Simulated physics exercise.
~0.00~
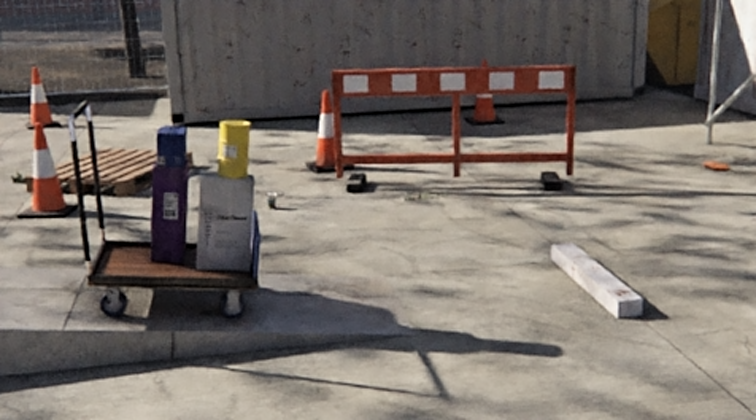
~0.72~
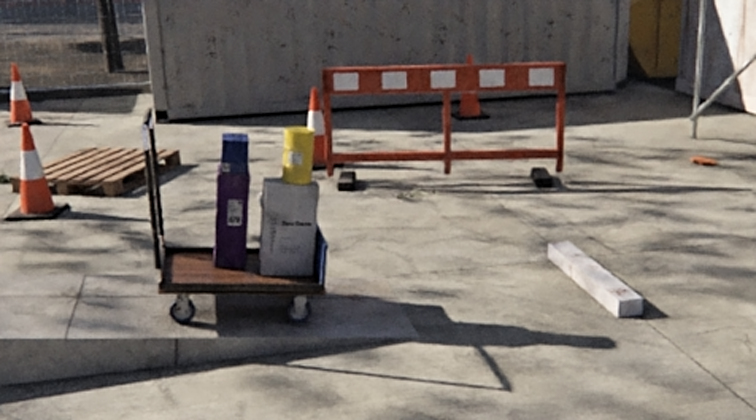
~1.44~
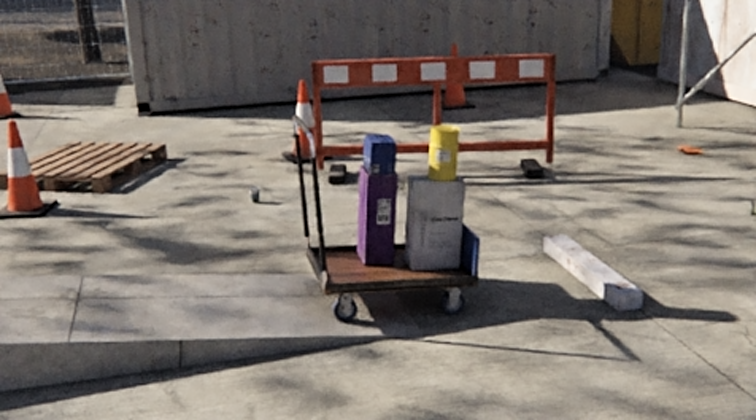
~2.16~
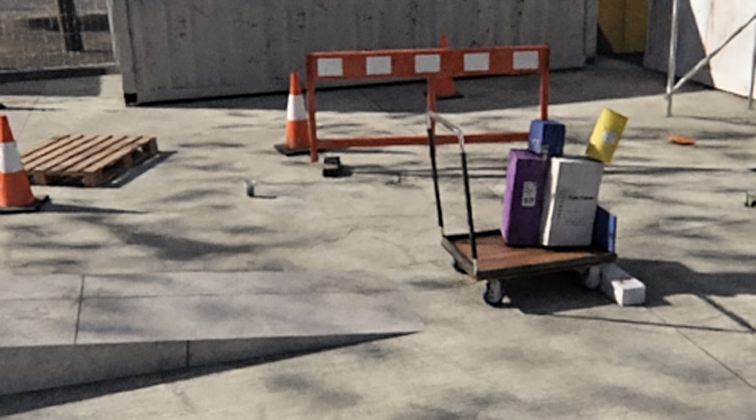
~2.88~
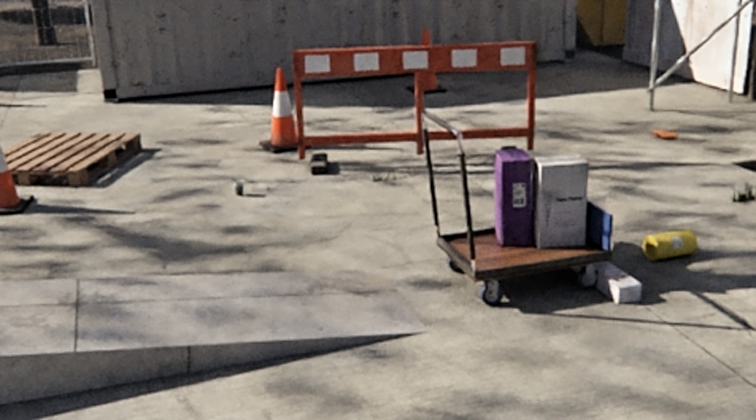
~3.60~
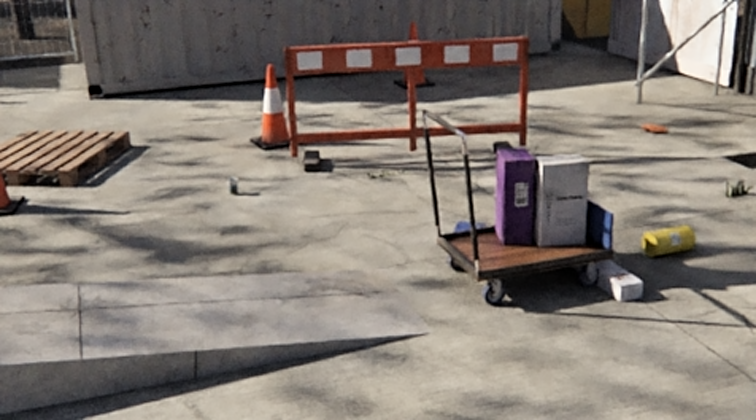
A flat trolley with an upright handle stands at the left of a sunlit concrete yard, seen from slightly above, with an orange and white barrier, traffic cones and a wooden pallet behind it. It carries a tall purple box with a blue box on top and a white box topped by a yellow canister. With nobody holding it, the trolley rolls right across the level ground and stops at a low pale kerb. The blue box and canister tip as it halts. The canister ends on its side to the right, the blue box lies behind the trolley, and the purple and white boxes remain upright aboard.
